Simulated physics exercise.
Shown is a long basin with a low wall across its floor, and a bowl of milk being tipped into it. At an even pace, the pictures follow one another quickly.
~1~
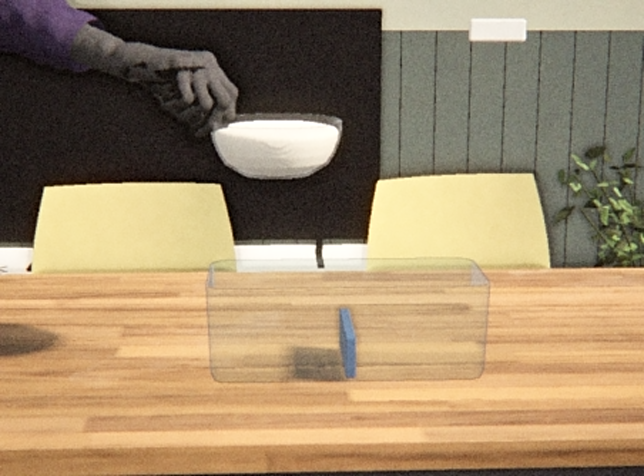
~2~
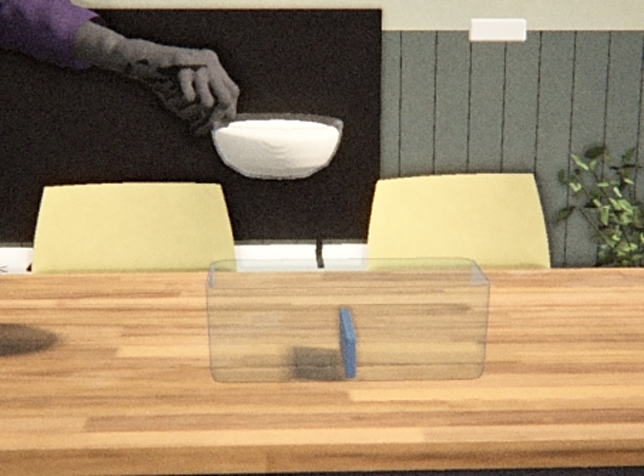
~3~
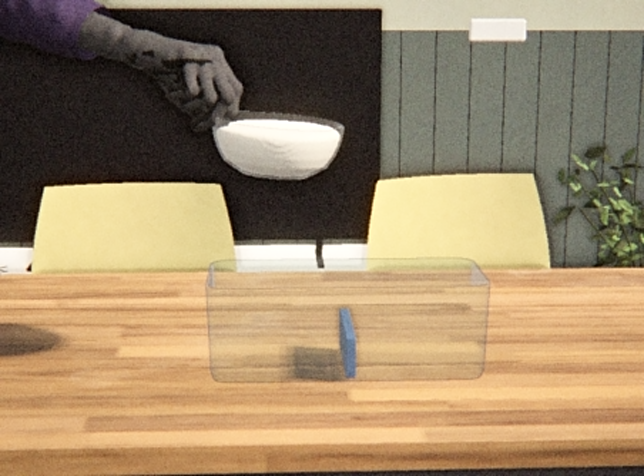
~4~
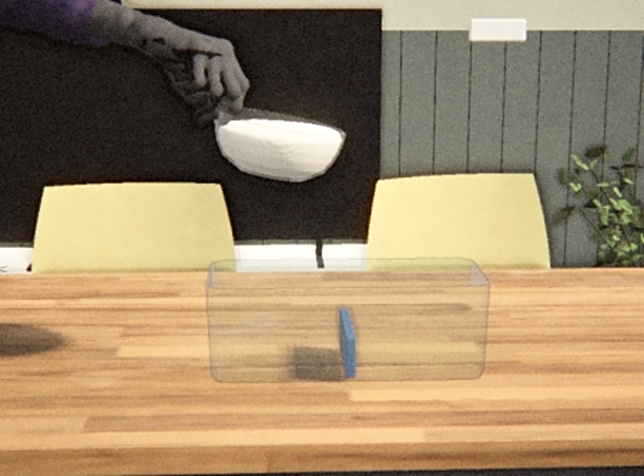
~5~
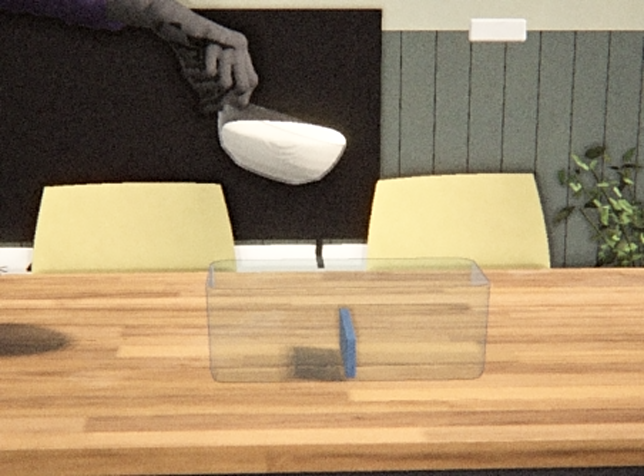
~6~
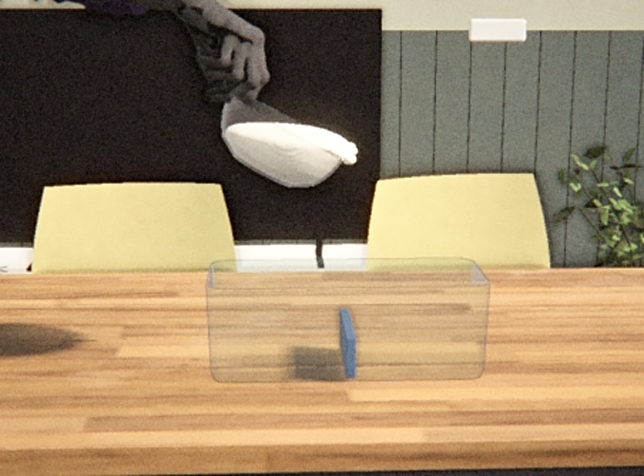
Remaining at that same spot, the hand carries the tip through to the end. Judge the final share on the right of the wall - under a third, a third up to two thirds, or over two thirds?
Tops two thirds.
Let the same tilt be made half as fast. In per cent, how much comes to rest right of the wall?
Some 90 per cent.
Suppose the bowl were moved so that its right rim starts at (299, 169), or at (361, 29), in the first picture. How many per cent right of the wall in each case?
One after the other: 40 %, 90 %.
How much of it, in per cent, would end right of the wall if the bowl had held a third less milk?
I'd put it at some 80 %.
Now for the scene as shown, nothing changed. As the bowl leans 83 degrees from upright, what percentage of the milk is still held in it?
Close to 15 parts in a hundred remain.
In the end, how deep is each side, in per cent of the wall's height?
Once still, it is 10 % on the left and 60 % on the right.
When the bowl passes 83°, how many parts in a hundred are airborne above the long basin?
I'd put it near 45 per cent.
A moment on, the bowl is tipped on its side and 16 per cent is still to pour, 0 is left of the wall and 40 right of it.
Next, the bowl is tipped on its side and 1 per cent is still to pour, 9 is left of the wall and 83 right of it.
Then the bowl is tipped on its side and 0 per cent is still to pour, 15 is left of the wall and 84 right of it.
Later the bowl is tipped on its side and 0 per cent is still to pour, 15 is left of the wall and 84 right of it.
At rest 15 per cent lies left of the wall, 84 right of it and 1 outside.
